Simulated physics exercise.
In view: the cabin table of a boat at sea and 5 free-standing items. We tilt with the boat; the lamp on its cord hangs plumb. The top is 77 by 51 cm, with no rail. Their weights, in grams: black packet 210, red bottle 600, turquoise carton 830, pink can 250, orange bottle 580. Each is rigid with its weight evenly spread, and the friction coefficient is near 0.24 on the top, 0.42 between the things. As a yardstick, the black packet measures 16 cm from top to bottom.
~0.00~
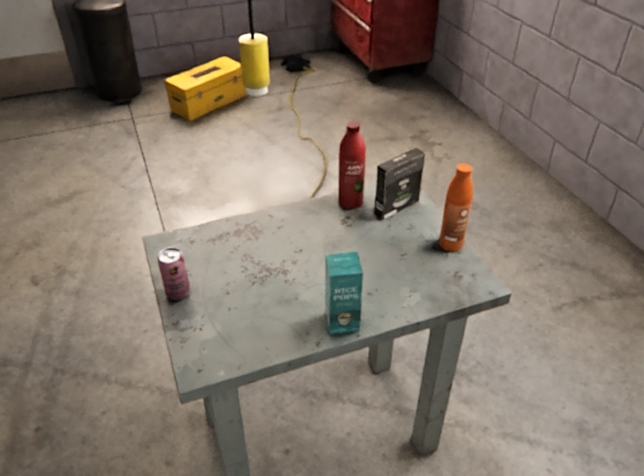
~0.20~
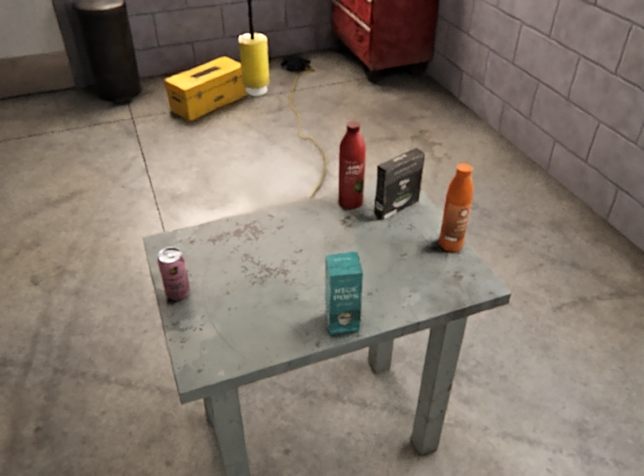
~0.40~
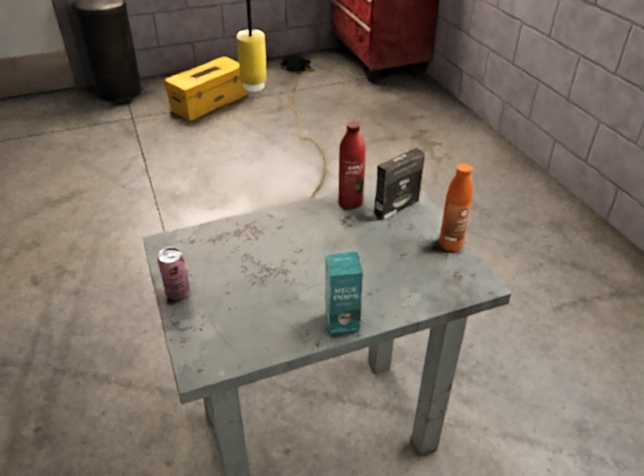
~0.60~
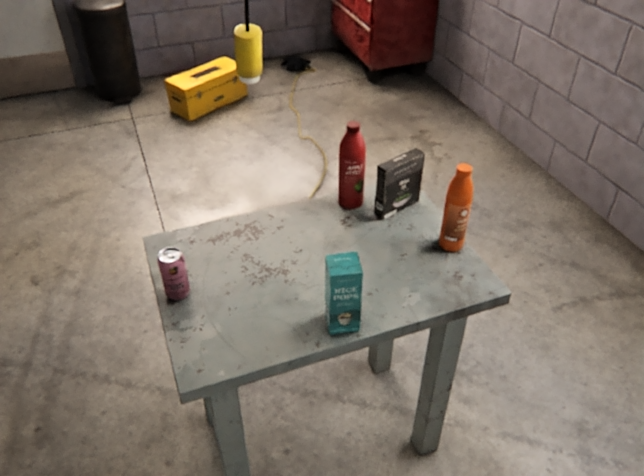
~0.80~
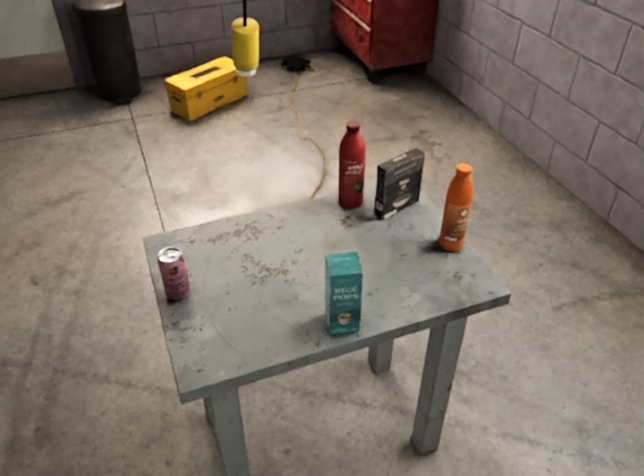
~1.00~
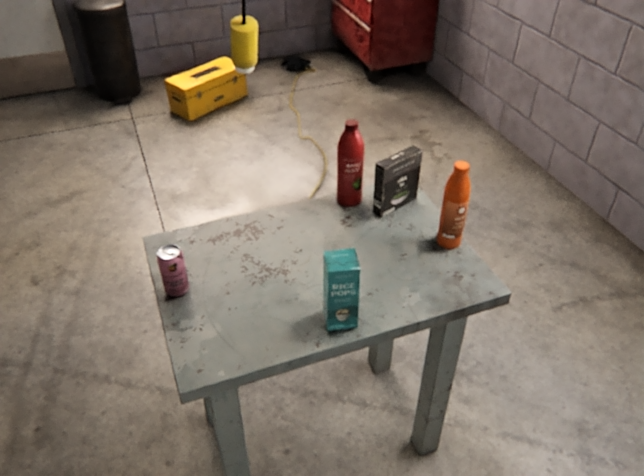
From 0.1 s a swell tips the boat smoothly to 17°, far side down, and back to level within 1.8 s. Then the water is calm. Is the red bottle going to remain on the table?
The red bottle goes over the edge.
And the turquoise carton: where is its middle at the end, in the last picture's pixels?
At about (323, 260).
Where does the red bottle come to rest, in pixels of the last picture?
At about (307, 288).
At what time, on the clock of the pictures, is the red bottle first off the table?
Near 1.3 s.
After 1.20 s, heel 15°, far side down; red bottle moved 5 cm near (346, 157); black packet moved 5 cm; turquoise carton moved 5 cm.
After 1.40 s, heel 10°, far side down; red bottle now off the table; black packet moved 9 cm; turquoise carton moved 9 cm.
After 1.50 s, heel 7°, far side down; black packet moved 11 cm; turquoise carton moved 11 cm; orange bottle moved 10 cm.
After 1.70 s, heel 2°, far side down; black packet moved 12 cm; turquoise carton moved 12 cm; orange bottle moved 10 cm.
In the end (2.4 s), off the table, red bottle; not toppled but over 5 cm from the start, black packet, turquoise carton, pink can and orange bottle. In the last view, red bottle near (307, 288).
